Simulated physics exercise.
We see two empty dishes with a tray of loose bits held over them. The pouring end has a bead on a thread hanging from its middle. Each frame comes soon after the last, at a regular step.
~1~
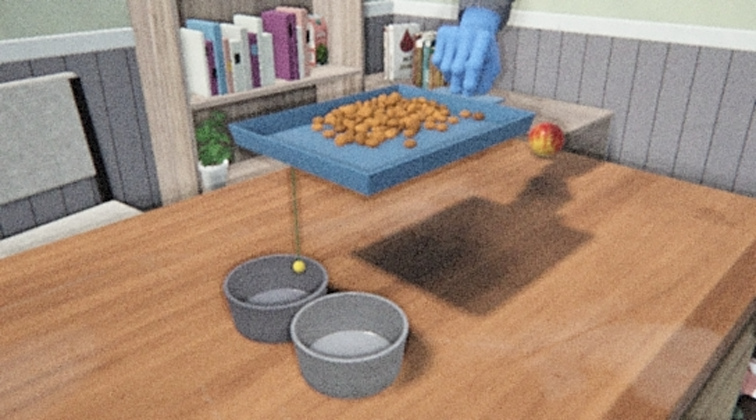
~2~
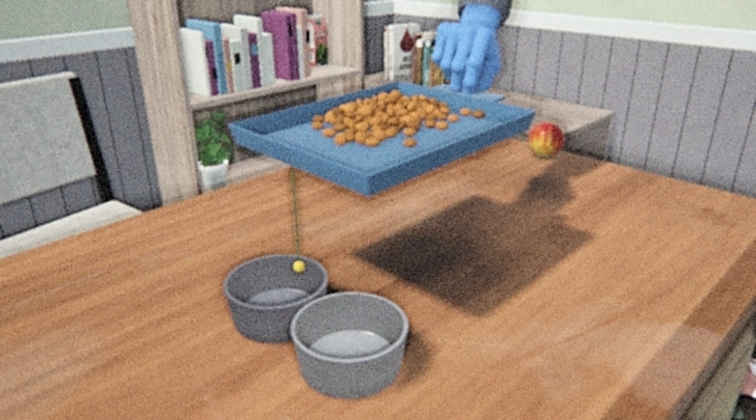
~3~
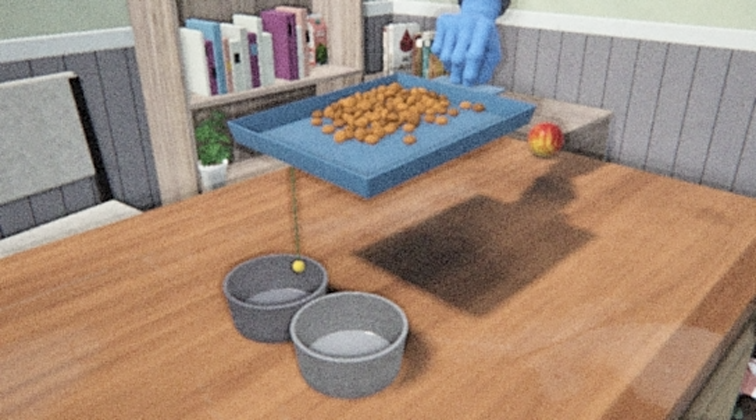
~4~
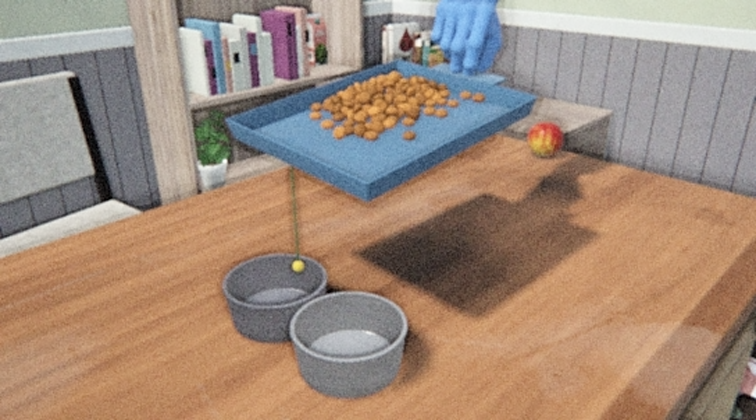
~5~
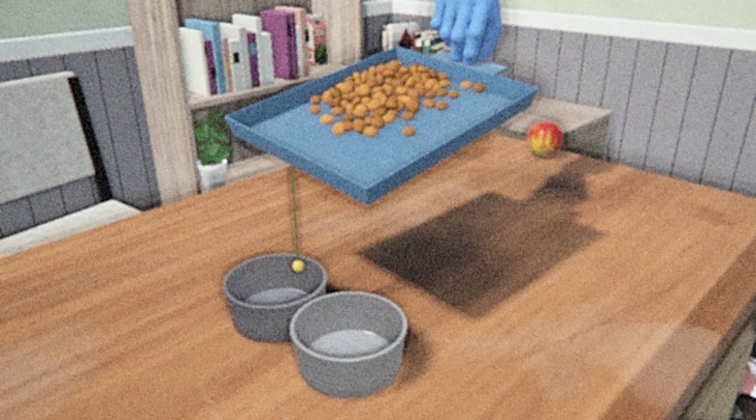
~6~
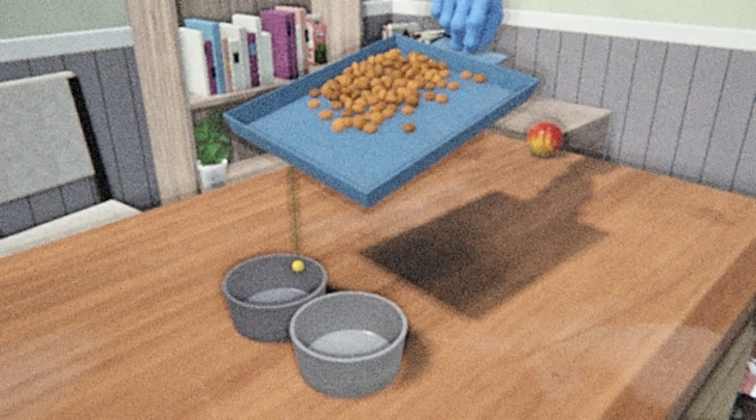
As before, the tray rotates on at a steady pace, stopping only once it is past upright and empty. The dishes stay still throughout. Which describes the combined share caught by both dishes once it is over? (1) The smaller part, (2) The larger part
Answer: 2.
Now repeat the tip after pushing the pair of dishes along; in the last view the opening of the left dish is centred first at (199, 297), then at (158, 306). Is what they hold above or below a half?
For the two places in order: A minority share, a minority share.
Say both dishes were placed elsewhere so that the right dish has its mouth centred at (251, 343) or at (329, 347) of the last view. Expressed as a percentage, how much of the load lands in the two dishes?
Roughly 0 per cent, and 50 per cent.
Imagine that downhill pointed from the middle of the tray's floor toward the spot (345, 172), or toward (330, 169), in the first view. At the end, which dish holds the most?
Result of try 1 is the right side, of try 2 the right side.
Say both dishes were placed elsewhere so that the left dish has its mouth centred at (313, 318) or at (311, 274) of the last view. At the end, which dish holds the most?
First place: The leftmost one; second place: The rightmost one.
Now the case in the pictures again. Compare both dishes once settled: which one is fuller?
Observation: The one at right.
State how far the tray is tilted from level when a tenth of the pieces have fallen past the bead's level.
Roughly 60 degrees of tilt.
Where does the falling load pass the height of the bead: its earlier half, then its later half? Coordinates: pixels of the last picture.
The opening part goes through (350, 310); what follows goes through (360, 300).
Shortly afterwards, tray tipped steeply; the bulk on the tray; only a few in the right dish; a little in the air.
Next, tray tipped right over; near a quarter on the tray; near half in the right dish; a little outside both; a little in the air.
Some moments later, tray tipped past a quarter turn; all but a few in the right dish; only a few in the left dish; a little outside both.
In the end, tray tipped past a quarter turn; all but a few in the right dish; only a few in the left dish; a little outside both.
